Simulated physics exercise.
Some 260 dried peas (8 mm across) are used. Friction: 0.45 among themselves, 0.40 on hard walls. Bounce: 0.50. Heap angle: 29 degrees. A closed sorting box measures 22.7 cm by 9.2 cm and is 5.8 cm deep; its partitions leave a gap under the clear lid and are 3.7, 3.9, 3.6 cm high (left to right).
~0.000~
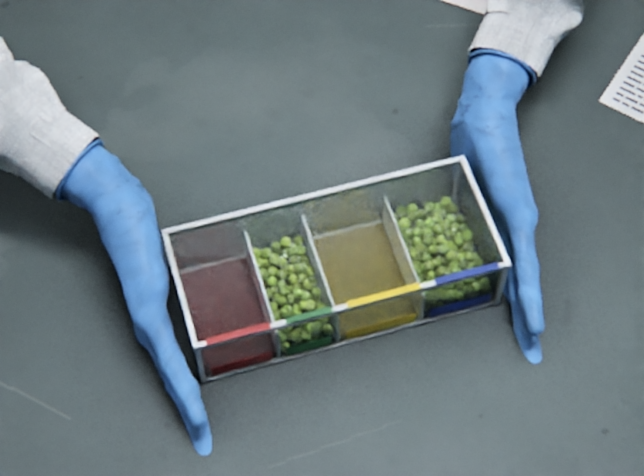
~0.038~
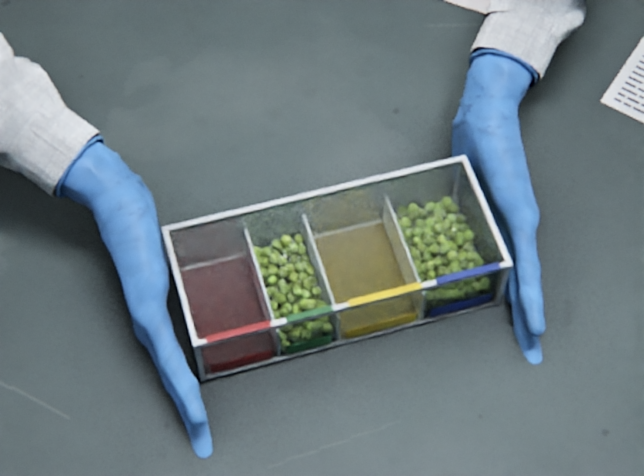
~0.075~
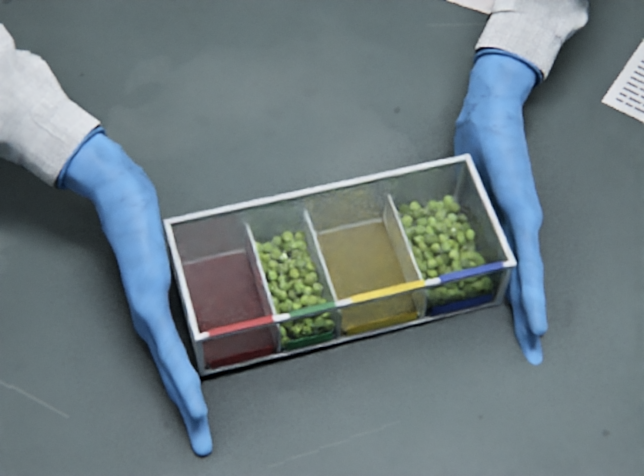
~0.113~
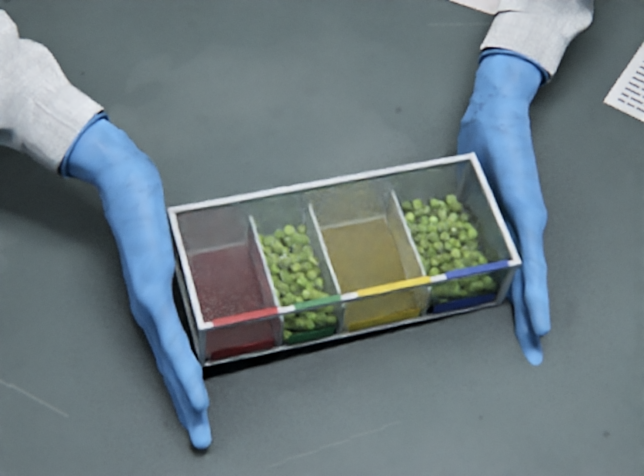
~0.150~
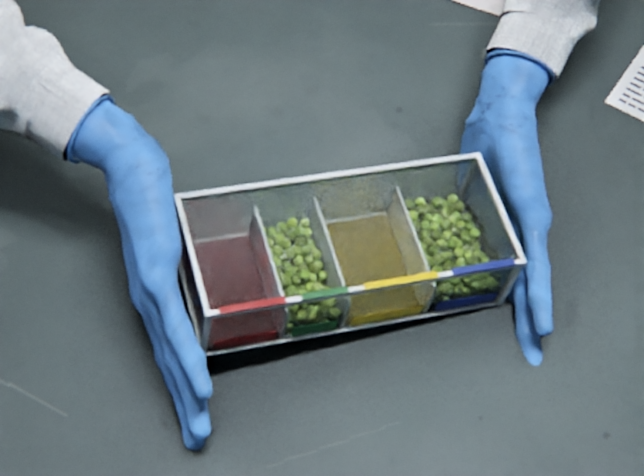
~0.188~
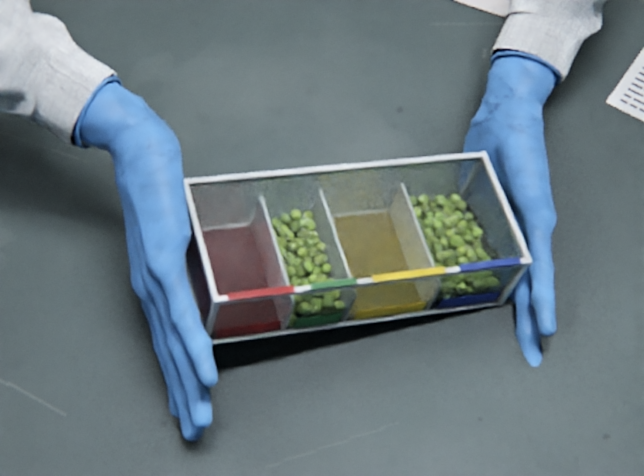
Blue-gloved hands tilting a clear-lided box of four colour-marked compartments, two holding green peas, its left end rising off a grey surface.
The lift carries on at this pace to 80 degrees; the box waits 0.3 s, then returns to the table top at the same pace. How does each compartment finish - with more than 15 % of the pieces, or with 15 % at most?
Red: At most 15 %, blue: More than 15 %, green: More than 15 %, yellow: At most 15 %.
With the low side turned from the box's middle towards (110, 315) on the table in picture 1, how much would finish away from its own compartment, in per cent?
Roughly 30 per cent.
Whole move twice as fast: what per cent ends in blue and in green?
Then blue would get 75 per cent, while green would get 20 per cent.
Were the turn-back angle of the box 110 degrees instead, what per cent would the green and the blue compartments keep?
In per cent, green gets 0 and blue gets 100.
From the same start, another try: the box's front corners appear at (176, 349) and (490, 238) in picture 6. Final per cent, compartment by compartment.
Per cent at the end: Red 20; blue 40; green 35; yellow 5.
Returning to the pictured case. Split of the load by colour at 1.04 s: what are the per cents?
Red = 0, blue = 65, green = 35, yellow = 0 (per cent).
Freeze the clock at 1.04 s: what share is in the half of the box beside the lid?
Roughly 20 percent of the pieces.
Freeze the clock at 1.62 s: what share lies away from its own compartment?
Around 5 percent.
After 1.04 s, tilt 80 degrees; blue 65 %, green 35 %.
After 1.62 s, tilt 42 degrees; blue 65 %, green 35 %.
Then, at 2.24 s, tilt 0 degrees; blue 65 %, green 35 %.
In the end, at 2.8 s, red 0 %, blue 65 %, green 35 %, yellow 0 %.
